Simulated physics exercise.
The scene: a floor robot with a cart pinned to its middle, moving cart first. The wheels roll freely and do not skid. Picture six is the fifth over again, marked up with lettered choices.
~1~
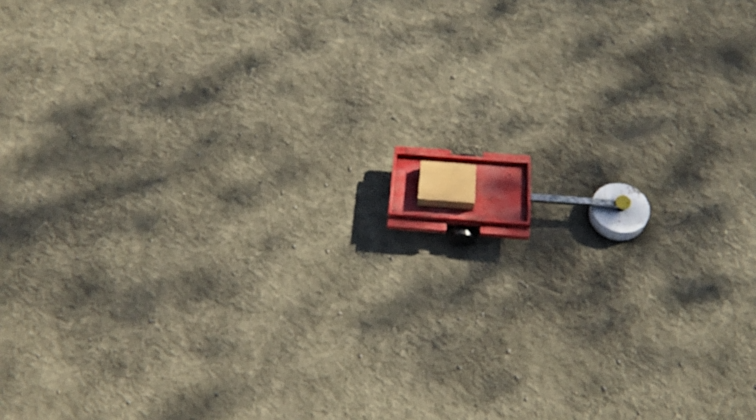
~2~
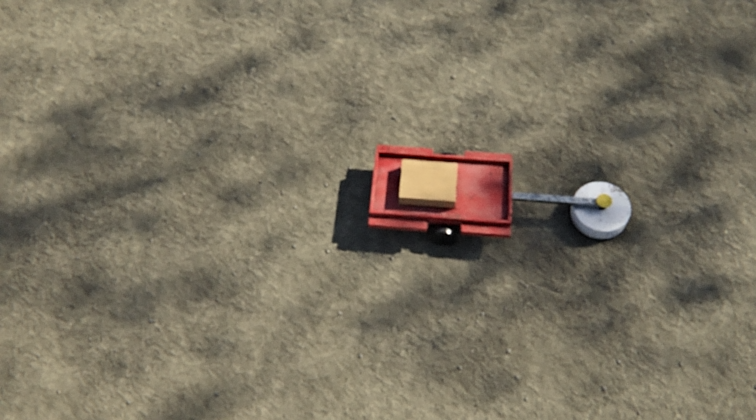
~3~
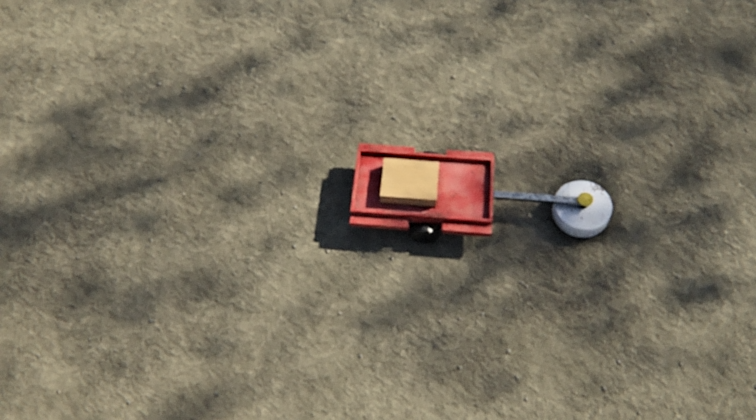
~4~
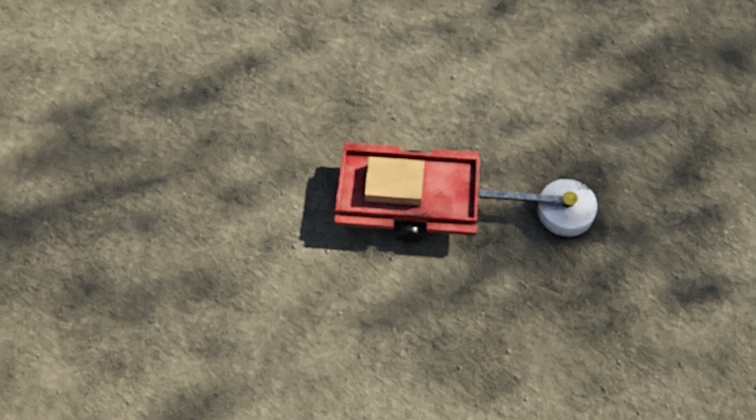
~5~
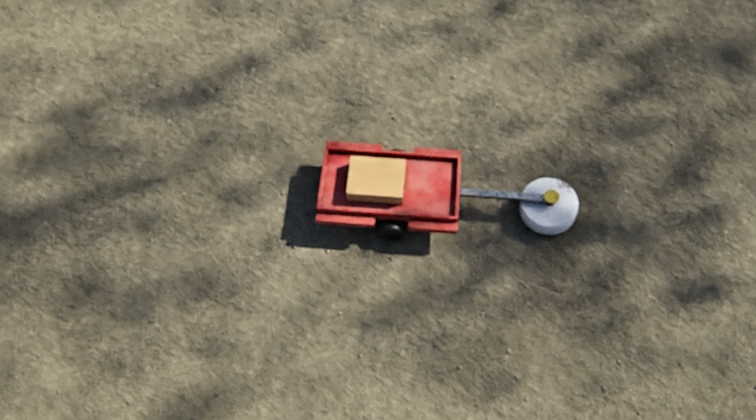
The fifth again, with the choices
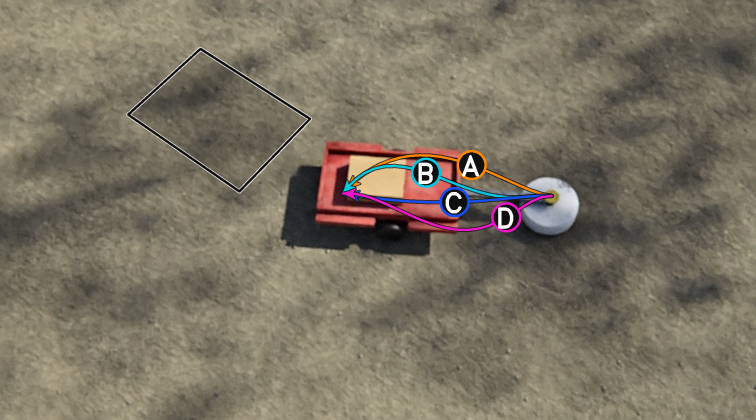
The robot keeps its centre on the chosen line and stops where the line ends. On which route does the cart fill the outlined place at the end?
It should follow D.
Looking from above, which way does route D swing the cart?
It turns clockwise.
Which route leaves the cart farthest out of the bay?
Route A.
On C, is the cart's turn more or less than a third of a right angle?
Less.
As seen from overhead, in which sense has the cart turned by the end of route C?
Clockwise.
On the copy, A from (552, 196) via (451, 159) to (347, 189); B from (552, 196) via (446, 180) to (343, 193); C from (552, 196) via (444, 202) to (346, 194); D from (552, 196) via (455, 230) to (343, 193); the bay at (219, 117).
On D. First, robot (482, 235), cart (333, 173).
Then, robot (406, 221), cart (272, 143).
Finally, robot (343, 201), cart (222, 115); the cart stands in the bay.
By contrast, A leaves the cart at (180, 218), out of the bay; B leaves the cart at (184, 179), out of the bay; C leaves the cart at (197, 146), out of the bay.
